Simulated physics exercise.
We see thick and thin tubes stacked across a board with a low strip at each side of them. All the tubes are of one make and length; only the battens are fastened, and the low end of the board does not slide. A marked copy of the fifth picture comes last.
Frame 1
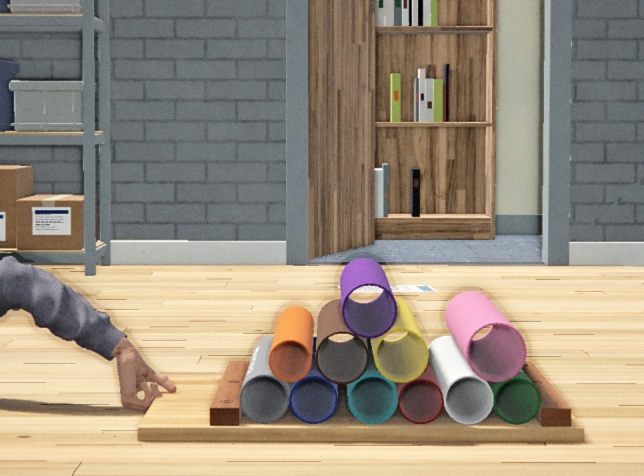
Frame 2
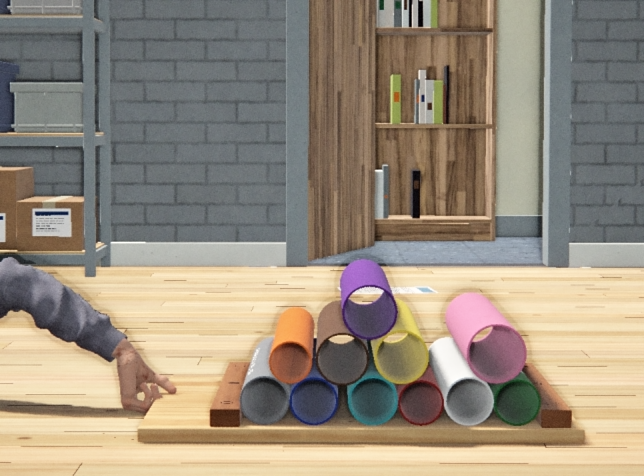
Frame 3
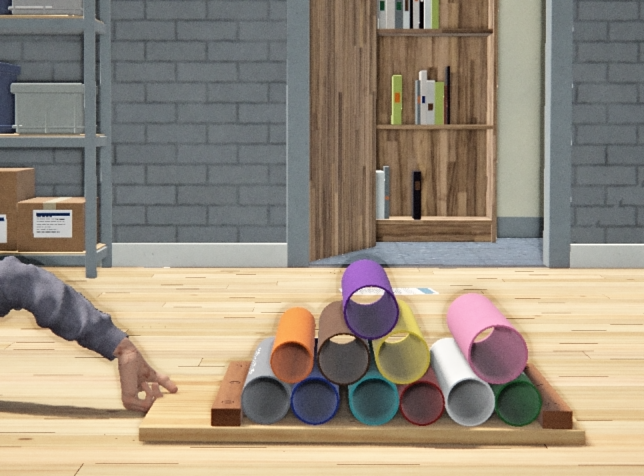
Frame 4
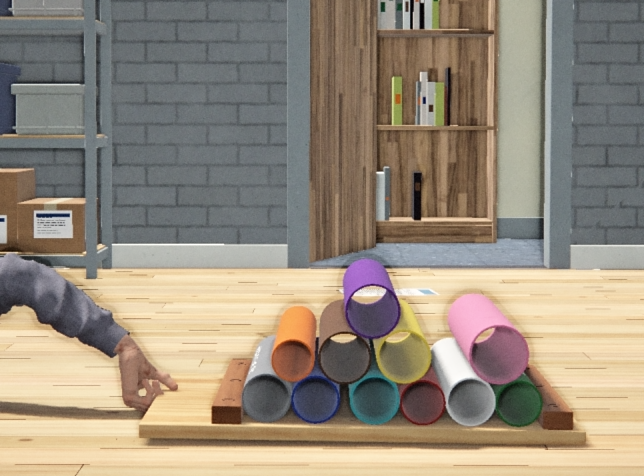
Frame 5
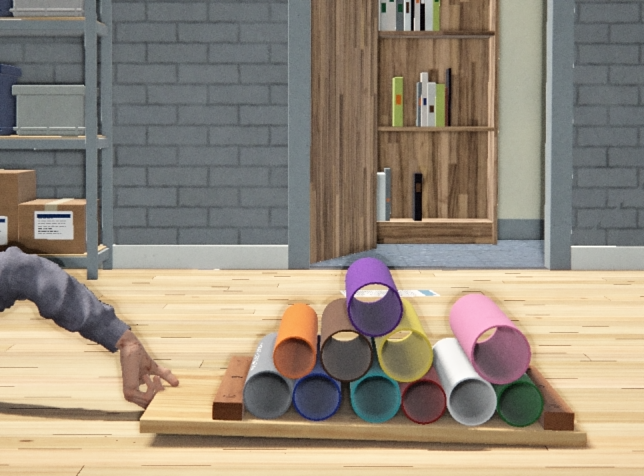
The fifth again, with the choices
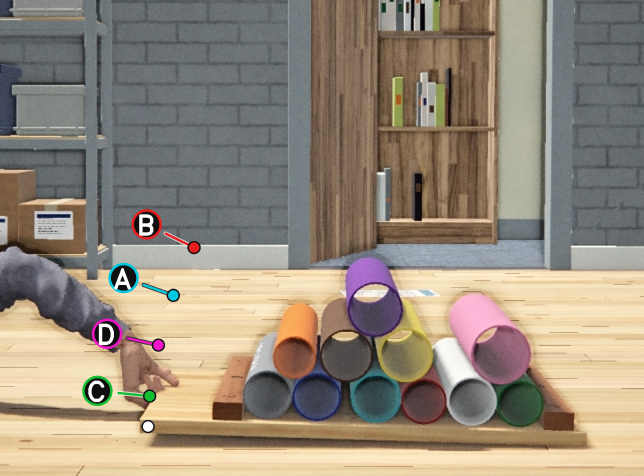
A hand at the left slowly lifts the left end of a wooden board slightly, tilting it along with the coloured tubes stacked on it between two end strips, while the tubes keep their places in the pile.
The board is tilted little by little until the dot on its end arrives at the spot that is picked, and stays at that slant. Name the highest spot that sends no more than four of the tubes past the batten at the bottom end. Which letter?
The highest mark that will do is B.
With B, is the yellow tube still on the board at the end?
No.
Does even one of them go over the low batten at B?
Yes, at B.
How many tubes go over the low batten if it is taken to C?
The count is none.
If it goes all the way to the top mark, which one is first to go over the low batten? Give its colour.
First is the pink one.
On the marked copy, A at (173, 295); B at (194, 247); C at (149, 396); D at (158, 345); the white dot at (148, 426).
Taking B. A third of the way, board at 17°.
Two thirds of the way, board at 26°.
When it is over, board at 26°, four over the low batten (brown, yellow, pink, purple).
As for the rest, A two over the low batten (yellow, pink); C none over the low batten; D none over the low batten.
